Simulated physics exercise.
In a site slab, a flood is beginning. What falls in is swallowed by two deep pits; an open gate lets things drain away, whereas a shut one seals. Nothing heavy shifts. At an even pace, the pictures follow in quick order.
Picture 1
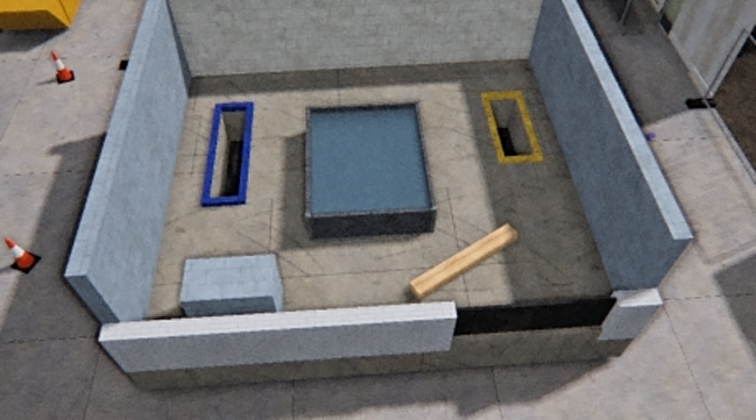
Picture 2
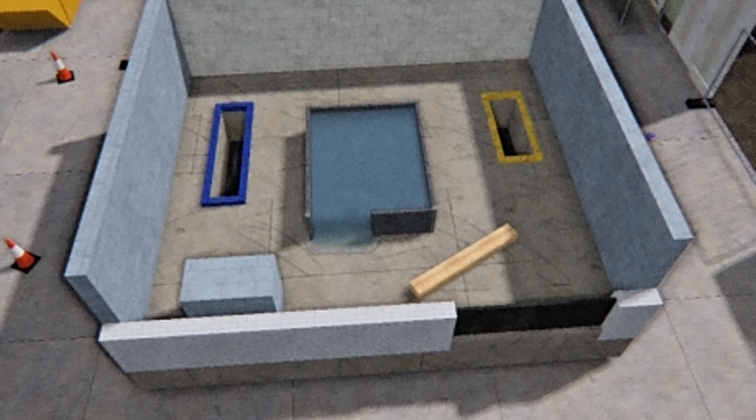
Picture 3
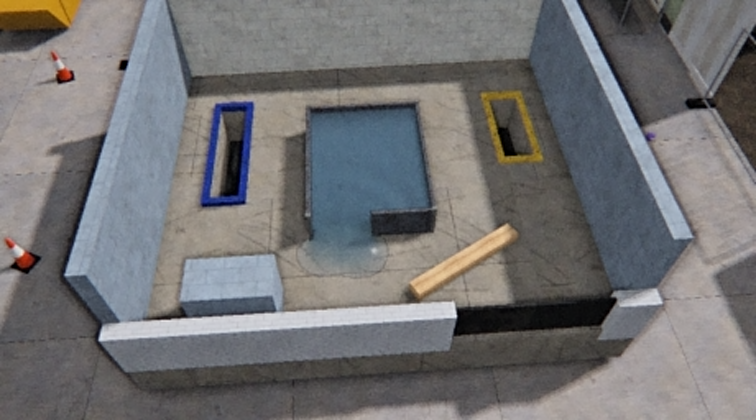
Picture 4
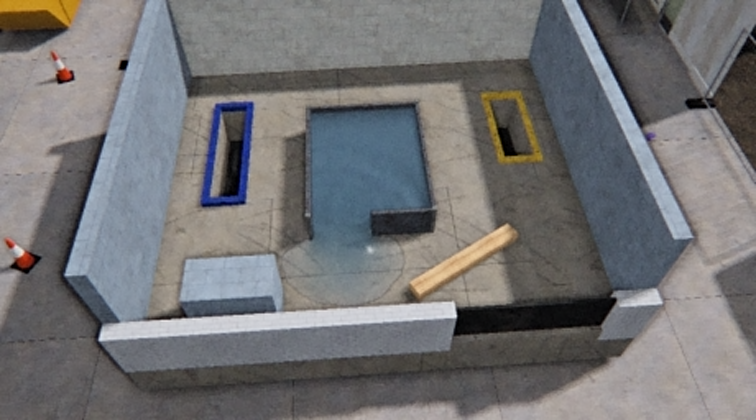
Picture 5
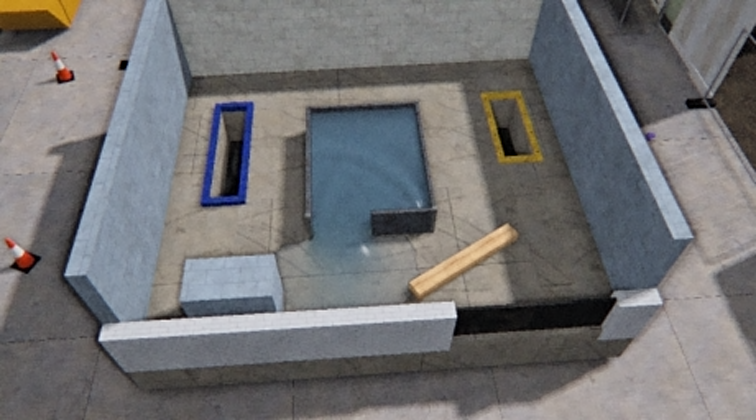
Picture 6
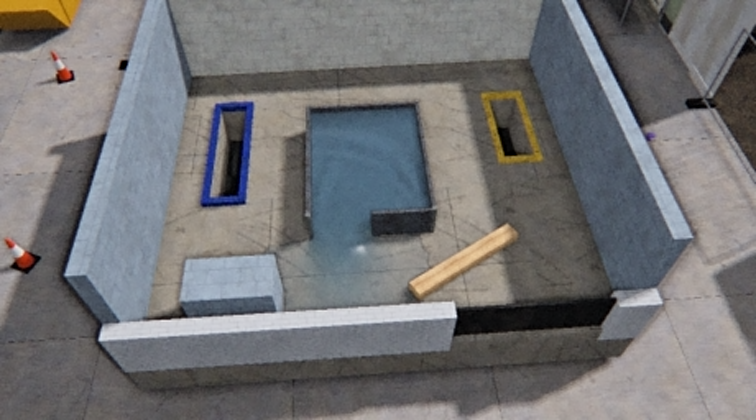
The clip shows a walled concrete slab with blue-rimmed and yellow-rimmed pits beside a raised water tank; a gap opens in the tank's front wall, and water pours out, spreading thinly across the floor between a pale block and a wooden beam.
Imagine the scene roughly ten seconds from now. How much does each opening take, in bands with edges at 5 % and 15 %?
As I see it, the gate is a minor outlet here - below five per cent, the blue pit is a minor outlet here - below five per cent, the yellow pit is a minor outlet here - below five per cent.
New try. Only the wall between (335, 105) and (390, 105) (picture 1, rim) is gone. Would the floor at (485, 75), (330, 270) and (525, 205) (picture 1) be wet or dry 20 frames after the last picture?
First spot submerged, second spot spared, third spot spared.
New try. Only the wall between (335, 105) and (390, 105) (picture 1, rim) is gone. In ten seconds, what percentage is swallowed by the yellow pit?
Share recorded - yellow: 6 %.
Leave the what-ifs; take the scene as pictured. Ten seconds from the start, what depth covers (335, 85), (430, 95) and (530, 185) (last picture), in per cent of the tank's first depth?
In order: About 4, 8 and 14 in a hundred.
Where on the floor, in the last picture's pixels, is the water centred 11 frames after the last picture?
Point: (358, 220).
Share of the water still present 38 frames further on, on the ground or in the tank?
My reading is around 100 percent.
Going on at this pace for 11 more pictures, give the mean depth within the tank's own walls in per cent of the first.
Around 64 percent.
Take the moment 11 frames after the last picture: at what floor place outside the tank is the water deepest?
Look near (332, 334).
A moment on, water covers 15 % of the floor; the gate 0 %, the blue pit 0 %, the yellow pit 0 %.
Next, water covers 20 % of the floor; the gate 0 %, the blue pit 0 %, the yellow pit 0 %.
Then, water covers 40 % of the floor; the gate 0 %, the blue pit 0 %, the yellow pit 0 %.
Later, water covers 60 % of the floor; the gate 0 %, the blue pit 0 %, the yellow pit 1 %.
In the end, water covers 90 % of the floor; the gate 0 %, the blue pit 0 %, the yellow pit 3 %.
